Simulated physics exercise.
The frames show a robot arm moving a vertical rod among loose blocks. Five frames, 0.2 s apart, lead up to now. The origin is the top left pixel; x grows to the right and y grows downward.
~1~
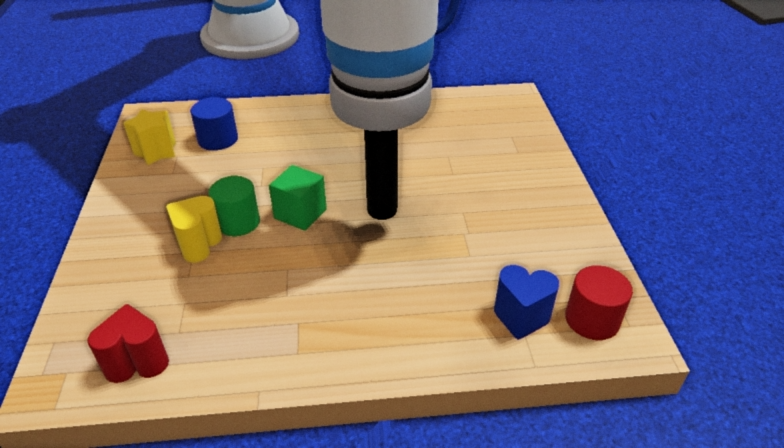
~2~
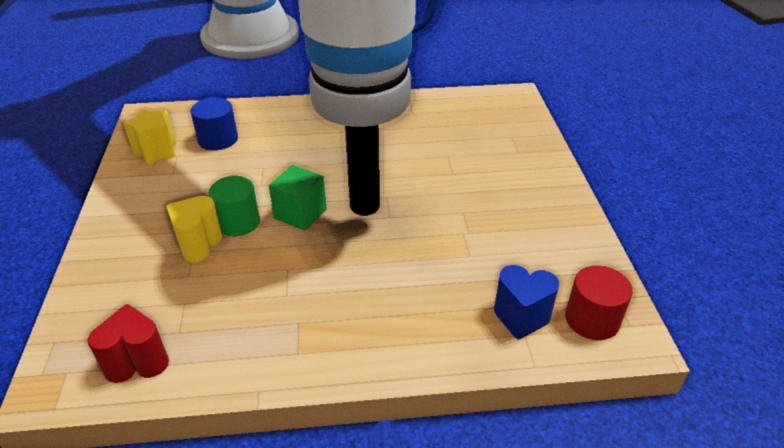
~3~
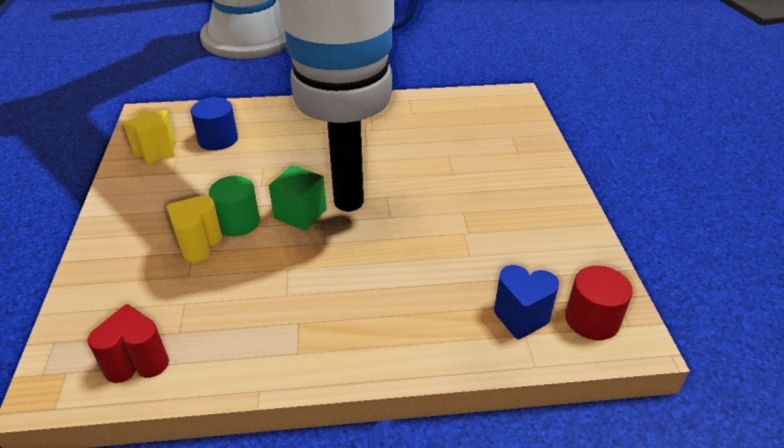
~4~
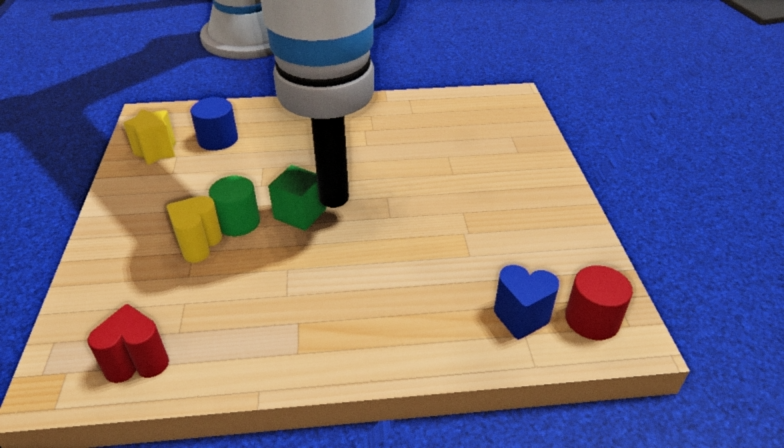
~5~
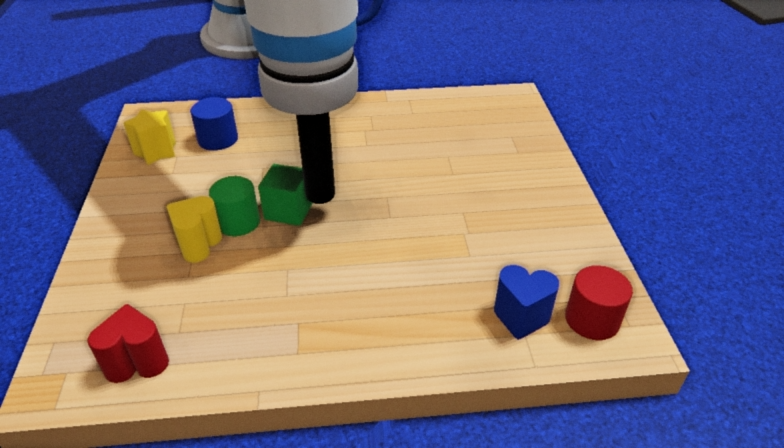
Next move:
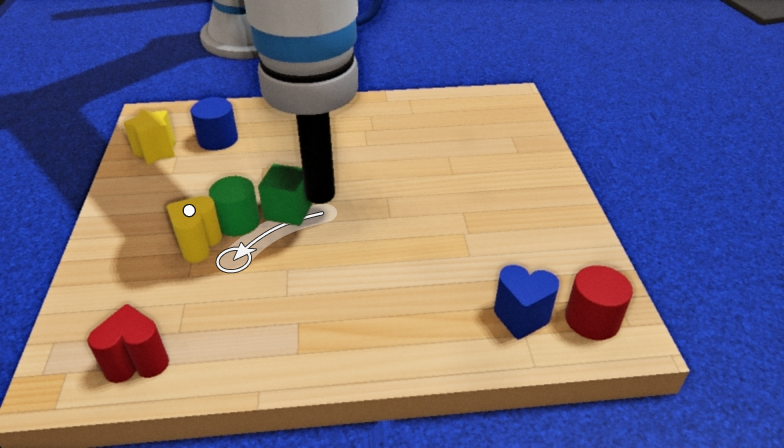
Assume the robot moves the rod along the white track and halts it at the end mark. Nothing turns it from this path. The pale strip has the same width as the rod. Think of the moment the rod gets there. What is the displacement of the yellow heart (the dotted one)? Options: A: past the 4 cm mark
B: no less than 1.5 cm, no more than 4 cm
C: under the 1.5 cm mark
(C)
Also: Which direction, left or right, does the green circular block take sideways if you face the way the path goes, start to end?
The shift is rightward.
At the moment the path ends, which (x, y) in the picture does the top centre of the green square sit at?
It should be at (258, 174) by then.
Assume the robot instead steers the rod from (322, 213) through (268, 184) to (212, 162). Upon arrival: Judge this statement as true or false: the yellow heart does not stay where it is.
This is true.
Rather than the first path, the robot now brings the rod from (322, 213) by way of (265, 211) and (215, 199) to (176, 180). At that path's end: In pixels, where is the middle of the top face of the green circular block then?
Put as a pixel place, it's (176, 183).
The line goes from (322, 213) by way of (289, 223) and (259, 238) to (234, 260); the dot is on the yellow heart.
What follows on the original path. One third of the way, rod at (286, 206); yellow heart at (184, 212); green circular block at (214, 184); green square at (260, 174), turned 35° clockwise.
Two thirds of the way, rod at (255, 222); yellow heart at (184, 212); green circular block at (214, 184); green square at (258, 174), turned 40° clockwise.
At the end, rod at (230, 243); yellow heart at (184, 212); green circular block at (214, 184); green square at (258, 174), turned 40° clockwise.
